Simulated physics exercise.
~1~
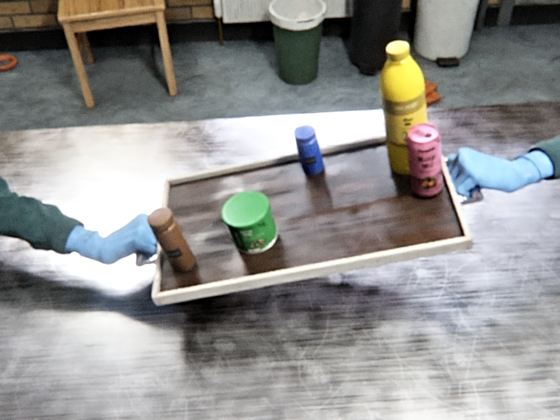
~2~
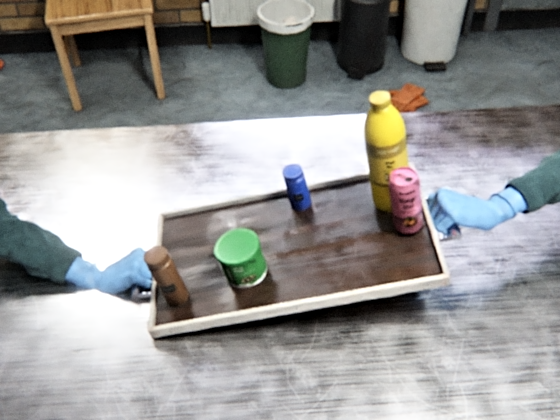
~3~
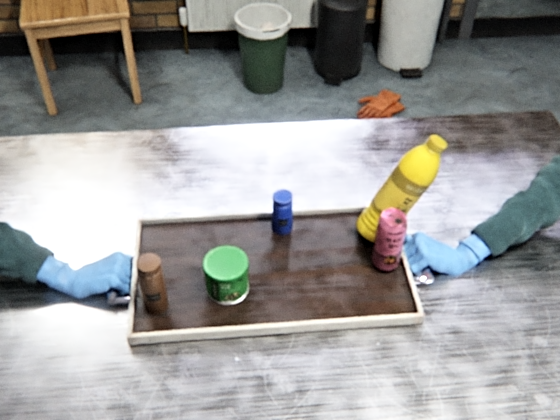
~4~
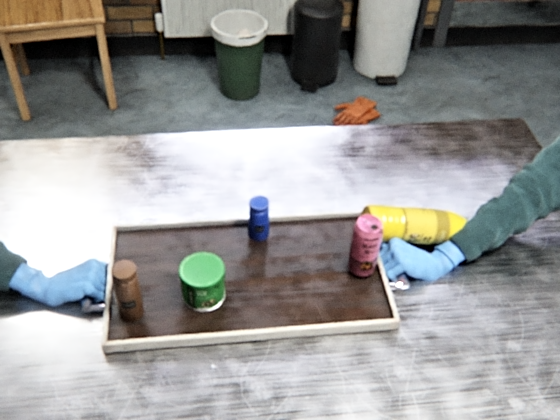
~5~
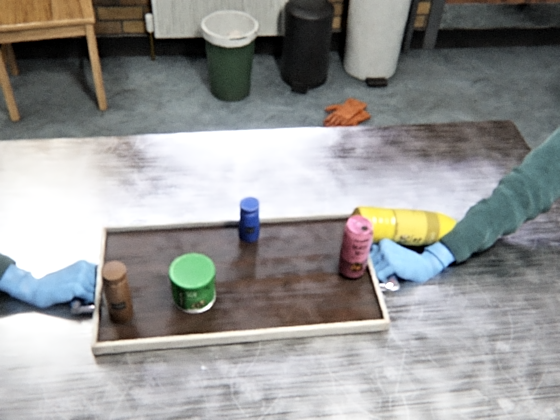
A shallow tray with a pale rim, gripped at each end by blue-gloved hands, is lowered over a worn table, seen from above, with a stool and bins behind. It carries a brown shaker and green tin on the left, a blue shaker near the back, and a pink can and tall yellow bottle on the right. The tilted tray comes down and levels onto the table. The yellow bottle tips right, over the rim, and falls onto its side by the right hand and forearm. It stays lying there, while the other items remain upright on the tray.
